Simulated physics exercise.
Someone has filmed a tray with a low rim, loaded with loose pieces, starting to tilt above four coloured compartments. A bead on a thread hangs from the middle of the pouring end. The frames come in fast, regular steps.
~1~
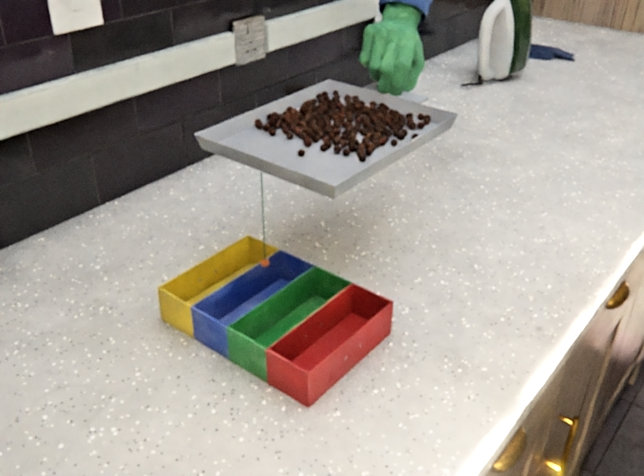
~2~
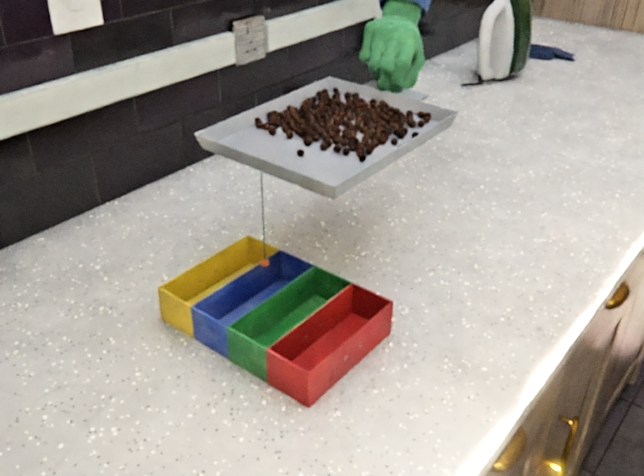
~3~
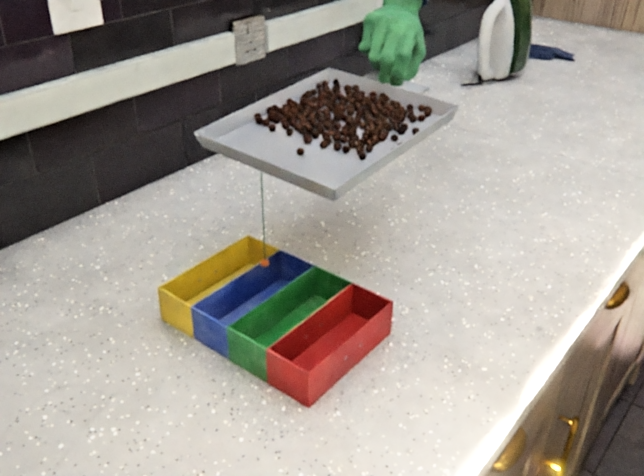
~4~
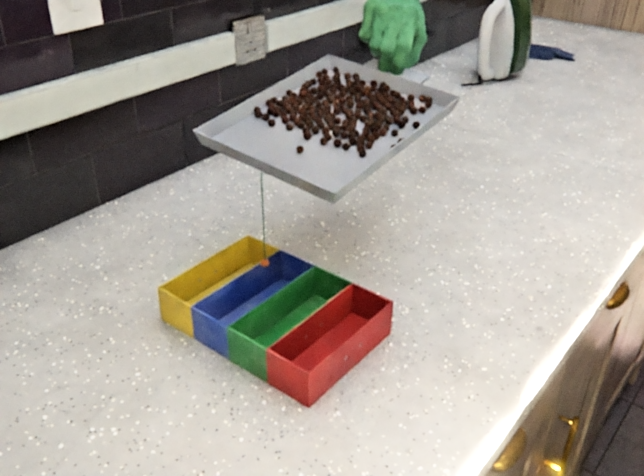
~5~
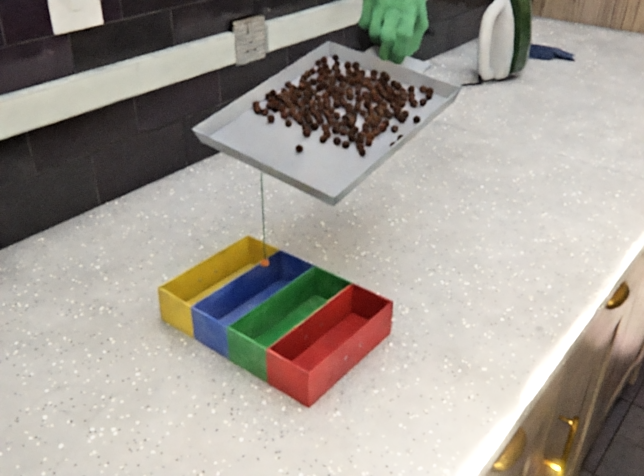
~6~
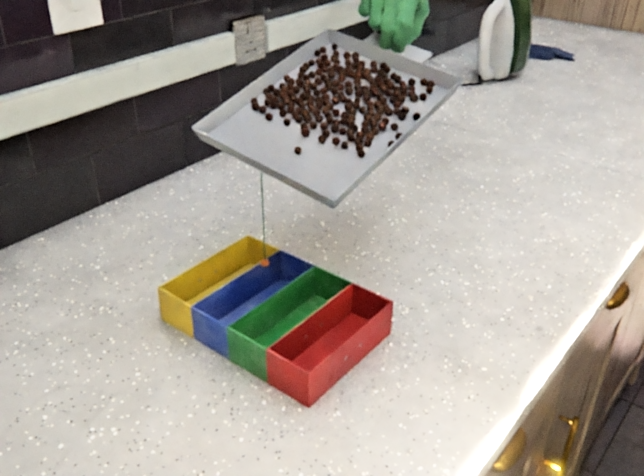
At first, a green-gloved hand holds a gray tray of small brown balls nearly level above yellow, blue, green and red compartments, with a bead hanging on a thread. Then the tray's far side gradually rises and its near edge tips slightly lower at the right corner, while the compartments stay still.
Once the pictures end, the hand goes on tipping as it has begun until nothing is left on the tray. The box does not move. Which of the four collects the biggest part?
Fullest: The red cell.
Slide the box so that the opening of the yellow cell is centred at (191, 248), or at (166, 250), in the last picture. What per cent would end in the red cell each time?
The first gives 20 %, the second 10 %.
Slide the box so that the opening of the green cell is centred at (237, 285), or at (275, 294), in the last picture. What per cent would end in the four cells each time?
About 20 and 80 per cent.
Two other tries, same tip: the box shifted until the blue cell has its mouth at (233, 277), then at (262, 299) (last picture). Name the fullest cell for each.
At the first place that red cell, at the second the cell in green.
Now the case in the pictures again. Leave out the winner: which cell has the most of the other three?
The runner-up: Green.
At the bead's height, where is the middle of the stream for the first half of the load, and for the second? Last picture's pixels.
The first part at (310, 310); the rest at (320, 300).
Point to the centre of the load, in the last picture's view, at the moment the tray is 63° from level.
Close to (317, 208).
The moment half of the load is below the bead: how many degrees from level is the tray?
Near 80 degrees.
Soon after the last picture, tray tipped steeply; about two thirds on the tray; about a quarter in the red cell; a small part in the green cell; a stray few in the blue cell; a stray few in the yellow cell; a small part falling or outside the box.
A little later, tray tipped past a quarter turn; a stray few on the tray; about half in the red cell; about a third in the green cell; a stray few in the blue cell; a stray few in the yellow cell; a small part falling or outside the box.
Later still, tray tipped past a quarter turn; about half in the red cell; about a third in the green cell; a stray few in the blue cell; a stray few in the yellow cell; a small part falling or outside the box.
At rest, tray tipped past a quarter turn; about half in the red cell; about a third in the green cell; a stray few in the blue cell; a stray few in the yellow cell; a small part outside the box.
